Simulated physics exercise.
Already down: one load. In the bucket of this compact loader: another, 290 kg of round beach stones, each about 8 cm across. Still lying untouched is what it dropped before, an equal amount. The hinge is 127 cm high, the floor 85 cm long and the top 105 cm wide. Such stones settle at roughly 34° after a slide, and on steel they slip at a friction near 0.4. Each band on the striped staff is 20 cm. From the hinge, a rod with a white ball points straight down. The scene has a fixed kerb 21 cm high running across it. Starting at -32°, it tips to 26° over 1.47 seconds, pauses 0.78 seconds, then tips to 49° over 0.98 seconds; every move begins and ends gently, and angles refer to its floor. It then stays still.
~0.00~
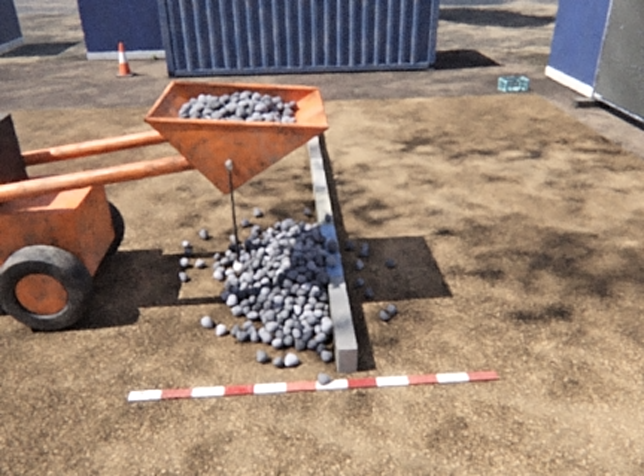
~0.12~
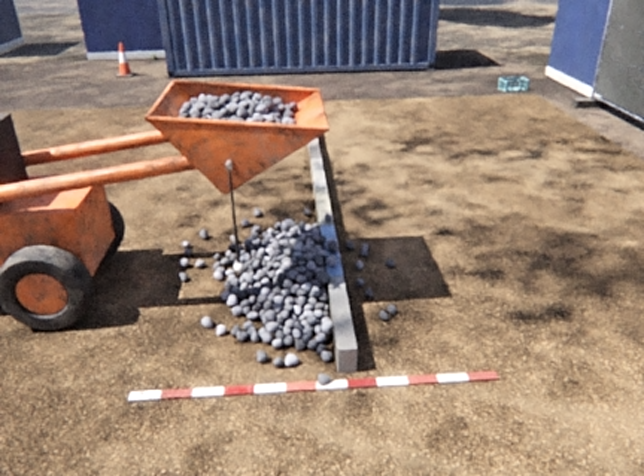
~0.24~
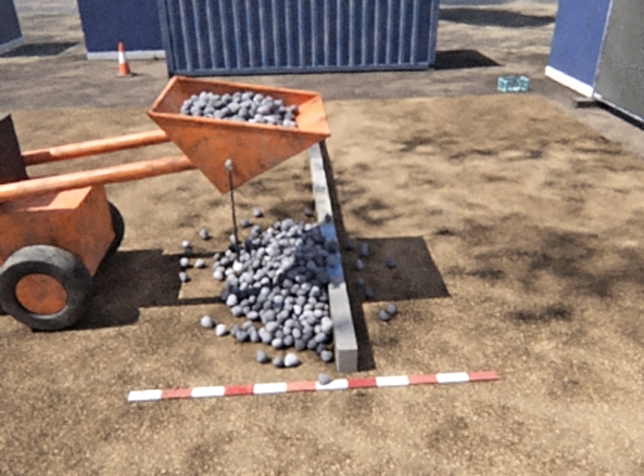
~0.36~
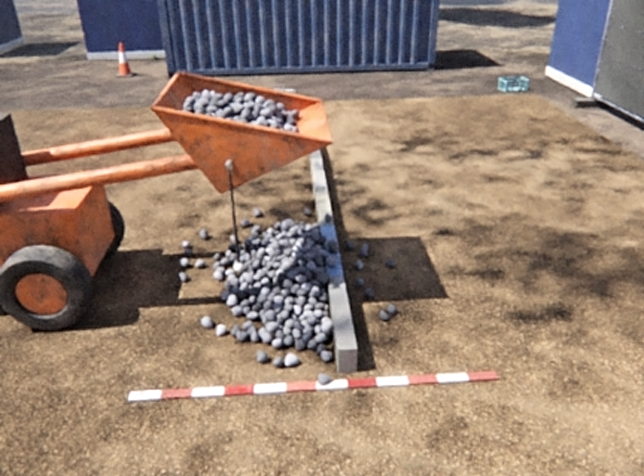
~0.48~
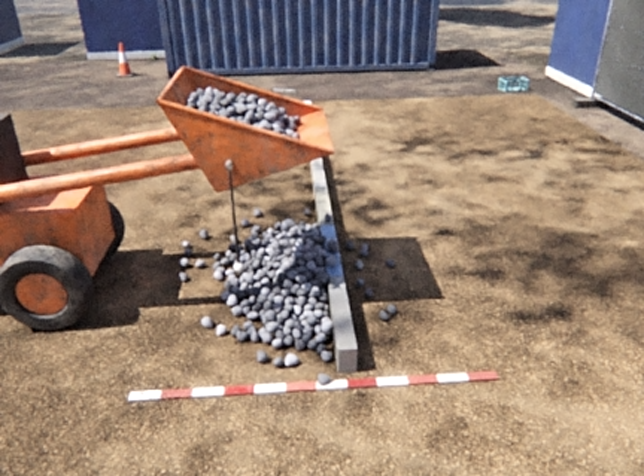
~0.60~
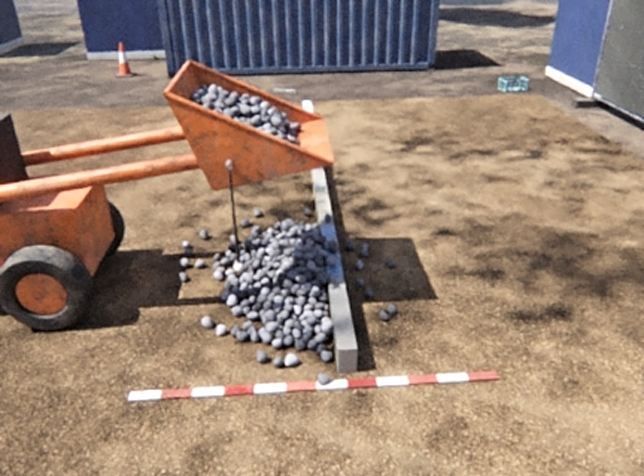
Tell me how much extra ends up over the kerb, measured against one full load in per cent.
The extra comes to about 99 percent of a load.
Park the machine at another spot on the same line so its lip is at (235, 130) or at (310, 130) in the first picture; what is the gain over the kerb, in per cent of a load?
Near 5 per cent from the first place, 90 from the second.
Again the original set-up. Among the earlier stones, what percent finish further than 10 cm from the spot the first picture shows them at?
The answer is about 0 per cent.
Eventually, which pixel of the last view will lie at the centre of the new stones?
Middle: Approx. (390, 271) px.
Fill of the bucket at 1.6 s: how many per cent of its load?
65 %.
After 1.1 s the floor is at 17°; in per cent of one load, 100 in the bucket, 98 on this side of the kerb, 2 over the kerb; the foremost stones are at (372, 277).
After 1.6 s the floor is at 26°; in per cent of one load, 67 in the bucket, 116 on this side of the kerb, 17 over the kerb; the foremost stones are at (379, 277).
After 3.7 s the floor is at 49°; in per cent of one load, 0 in the bucket, 99 on this side of the kerb, 101 over the kerb; the foremost stones are at (531, 269).
After 6.3 s the floor is at 49°; in per cent of one load, 0 in the bucket, 99 on this side of the kerb, 101 over the kerb; the foremost stones are at (531, 269). Net gain over the kerb, 99.
